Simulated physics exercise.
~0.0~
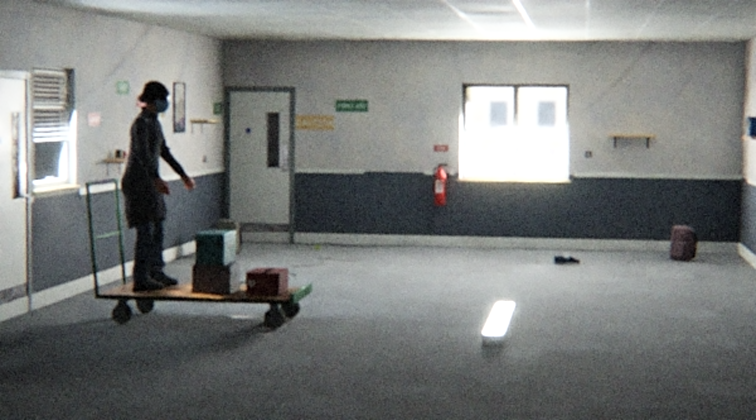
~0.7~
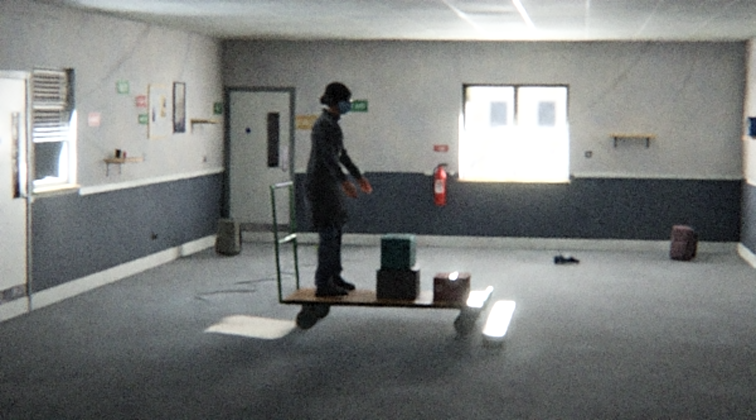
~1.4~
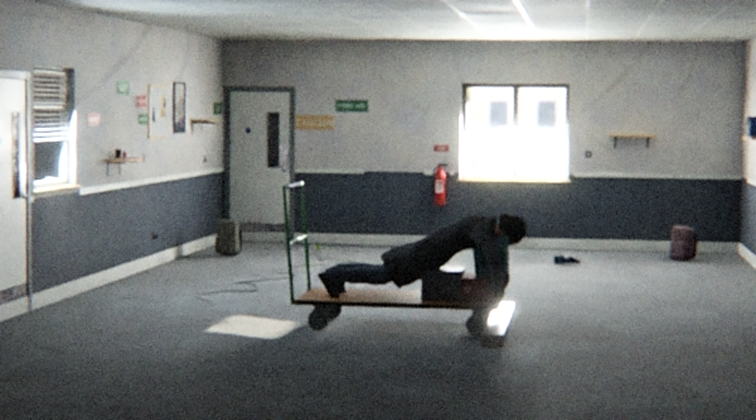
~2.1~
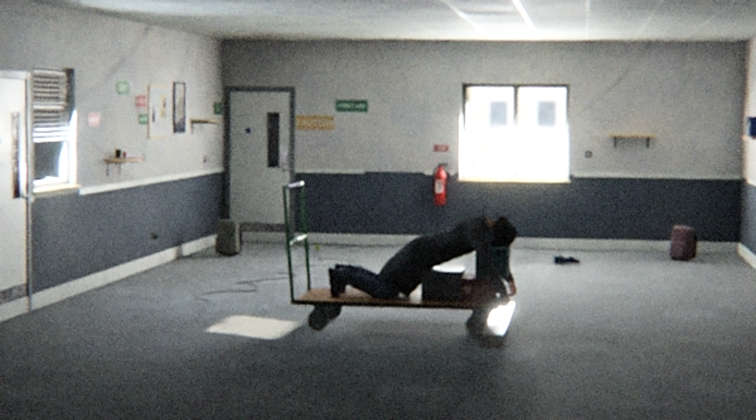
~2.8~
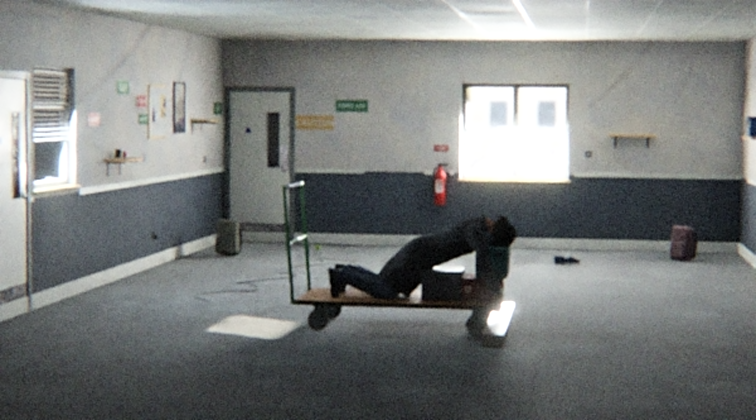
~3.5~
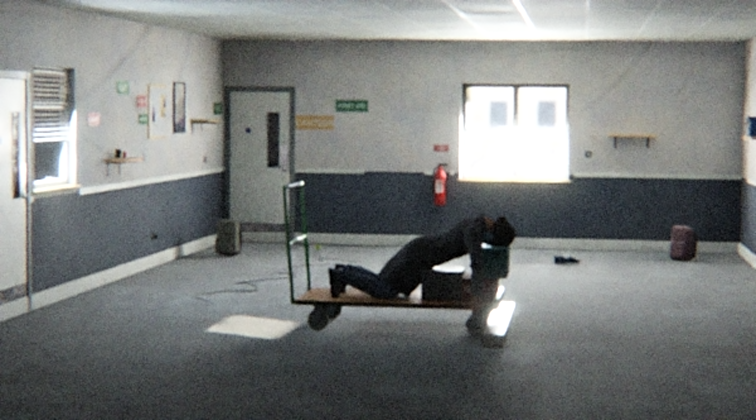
A person riding a cart rightward pitches forward at its stop and ends slumped over boxes.
